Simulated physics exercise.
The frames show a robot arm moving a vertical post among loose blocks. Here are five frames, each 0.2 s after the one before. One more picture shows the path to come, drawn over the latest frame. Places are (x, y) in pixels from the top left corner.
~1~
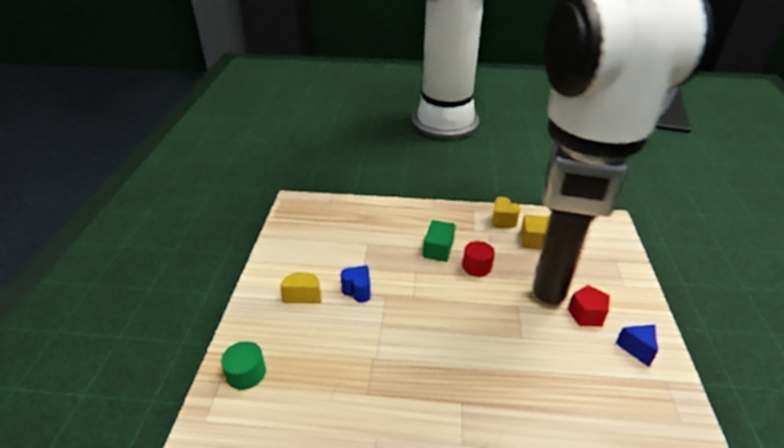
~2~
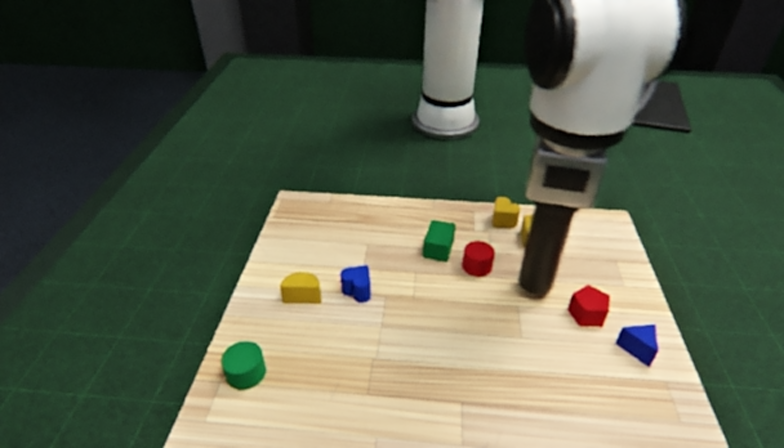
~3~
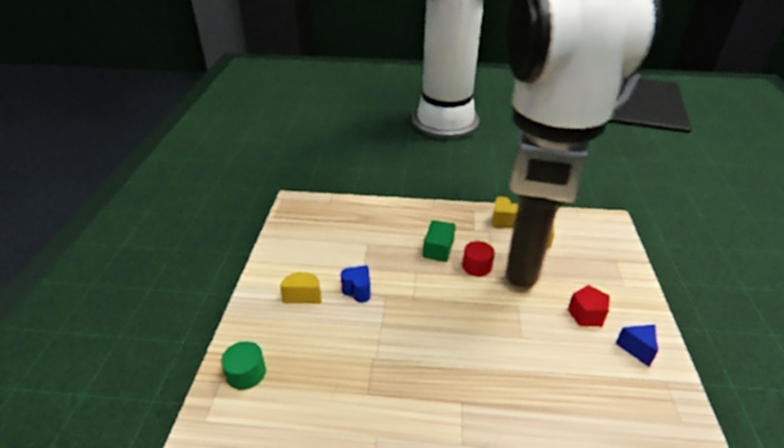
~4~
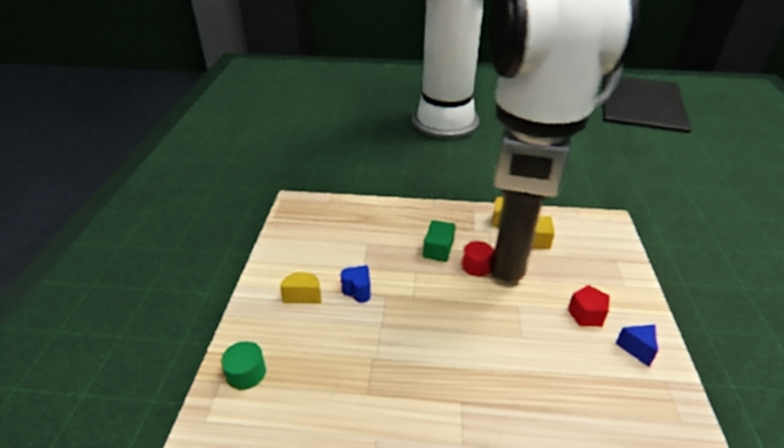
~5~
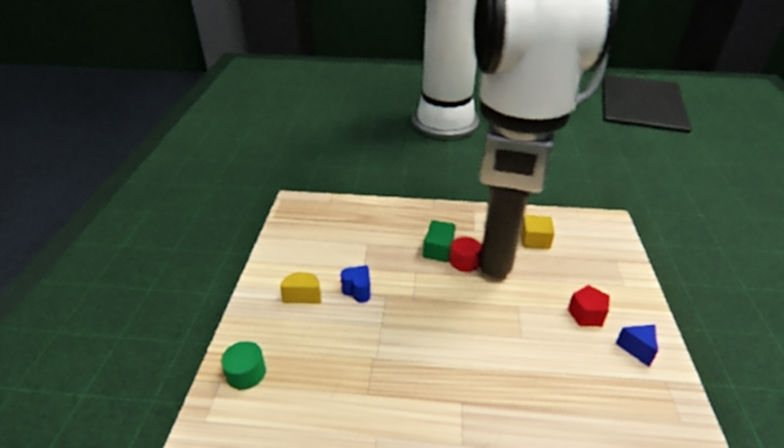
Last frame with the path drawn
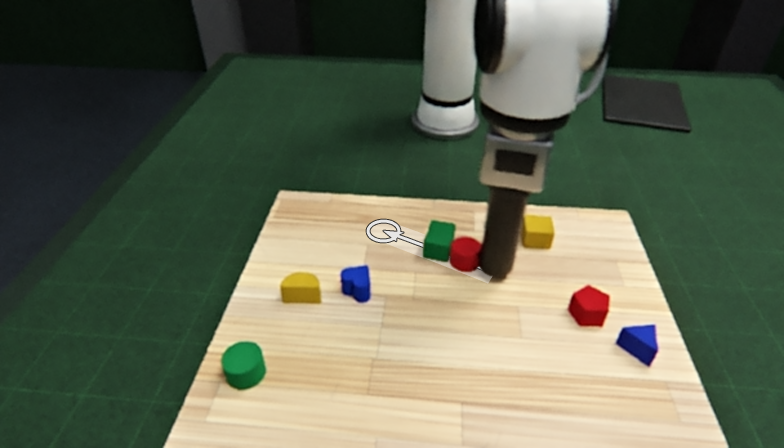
To begin with, a robot arm holds a dark vertical post near the red pentagon on a wooden board scattered with colorful blocks. The post moves left past the yellow blocks to the red cylinder, then nudges it slightly left toward the green block, while the other blocks stay still.
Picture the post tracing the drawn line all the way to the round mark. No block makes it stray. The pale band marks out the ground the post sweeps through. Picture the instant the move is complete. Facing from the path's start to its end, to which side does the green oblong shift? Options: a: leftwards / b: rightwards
That would be b.
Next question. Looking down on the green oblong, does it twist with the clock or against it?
From above, clockwise.
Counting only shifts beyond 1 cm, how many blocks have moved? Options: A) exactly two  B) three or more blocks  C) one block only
It's A.
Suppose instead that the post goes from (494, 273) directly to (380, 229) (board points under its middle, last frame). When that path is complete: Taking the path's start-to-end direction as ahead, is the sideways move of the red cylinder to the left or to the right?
With start-to-end as forward, it shifts left.
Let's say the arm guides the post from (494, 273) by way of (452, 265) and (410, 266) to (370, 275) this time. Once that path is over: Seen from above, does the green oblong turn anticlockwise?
Answer: No.
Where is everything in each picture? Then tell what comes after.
Post's lower end (550, 290); green oblong (440, 232); red cylinder (480, 250); yellow square (539, 223), in the first picture.
Post (536, 282); blocks still, in the second picture.
Post (522, 275); blocks still, in the third picture.
Post (508, 270); blocks still, in the fourth picture.
Post (496, 266); green oblong (440, 232); red cylinder (467, 245); yellow square (539, 223), in the fifth picture.
Drawn move, straight from (494, 273) to (383, 231).
The first path, step by step. One third of the way, post (456, 250); green oblong (411, 220), turned 55° clockwise; red cylinder (426, 235).
Two thirds of the way, post (418, 236); green oblong (399, 211), turned 60° clockwise; red cylinder (388, 231).
At the end, post (383, 224); green oblong (380, 198), turned 75° clockwise; red cylinder (363, 229); yellow square still.
